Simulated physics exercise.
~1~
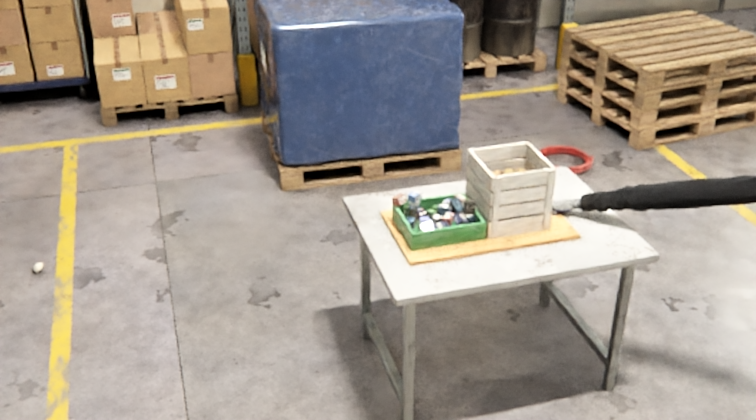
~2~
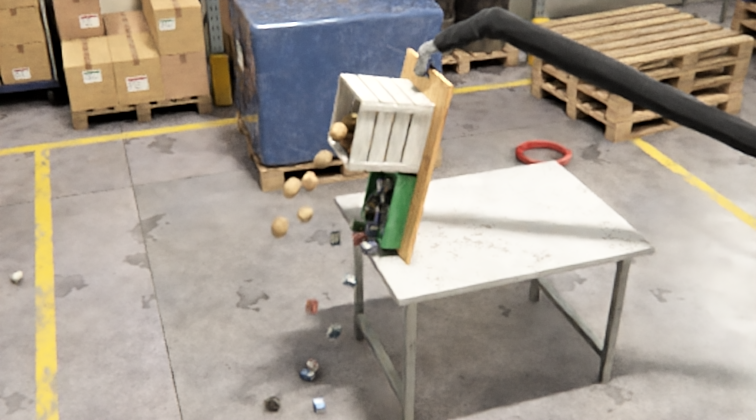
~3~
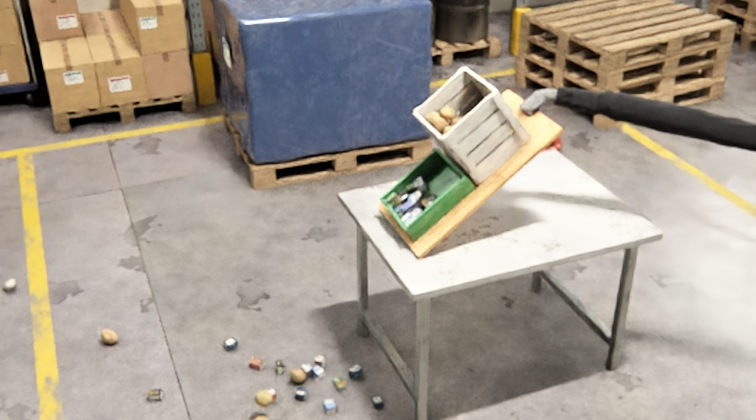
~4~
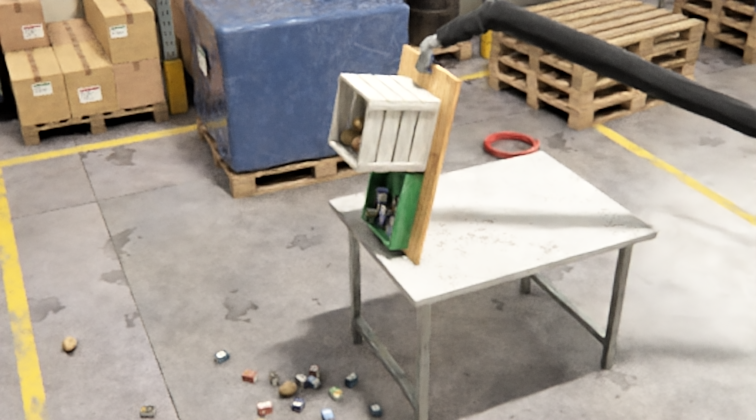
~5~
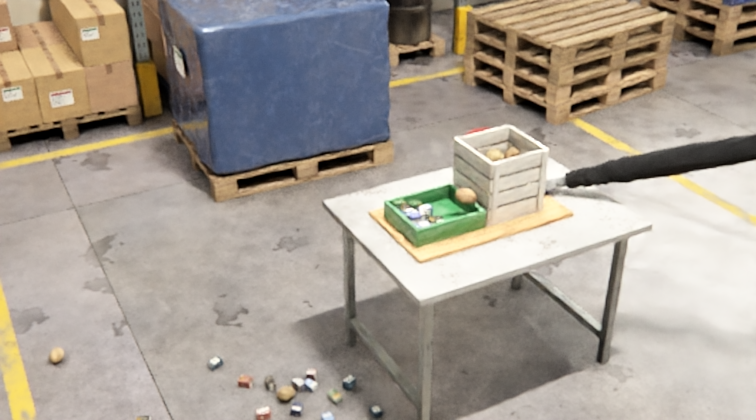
Small cartons and potatoes tumbled to the floor as a black arm tipped a board holding a green tote and a white crate steeply leftward, partly lowered it, raised it again, then set it flat on the table with some goods still inside.
